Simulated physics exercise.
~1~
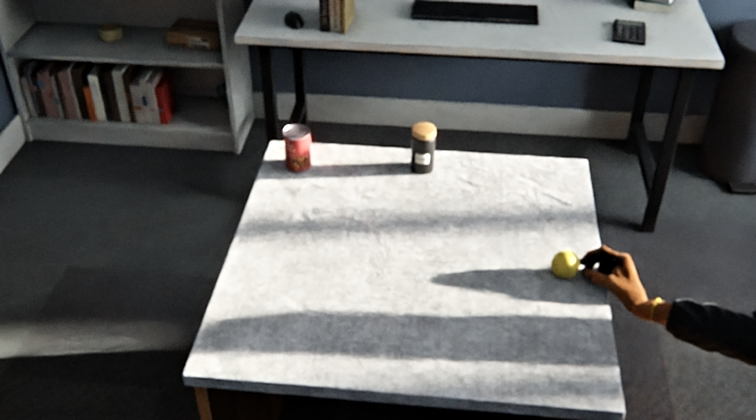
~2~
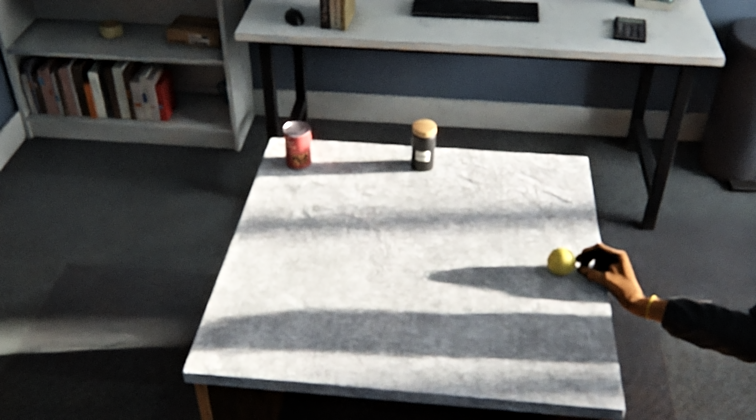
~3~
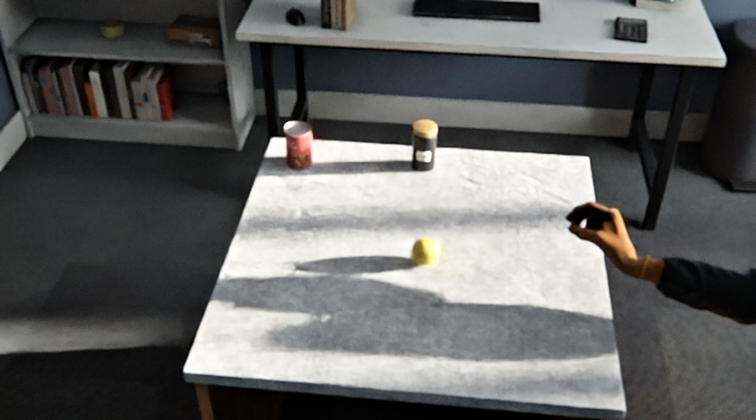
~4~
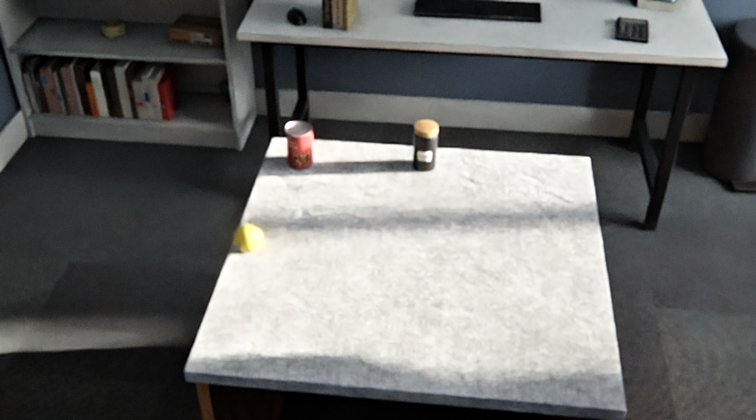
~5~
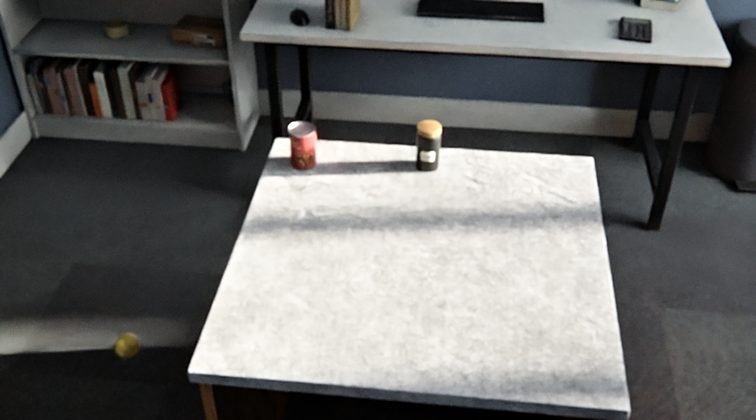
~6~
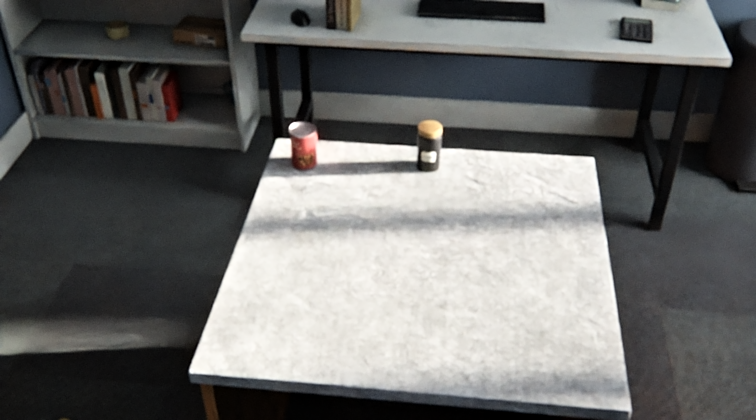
A hand reaches in from the right over a pale, square table, seen from above in a room with a bookshelf at the back left and a white desk behind. The fingers are at a yellow lemon near the table's right edge, while a red tin and a black jar with a tan lid stand along the far side. The hand sends the lemon leftward, lets go and draws back out of view. The lemon rolls across the tabletop to the left edge, passing in front of the jar and tin. It goes over the edge, drops toward the dark floor and passes out of clear sight at the lower left, leaving the tin and jar standing in place.
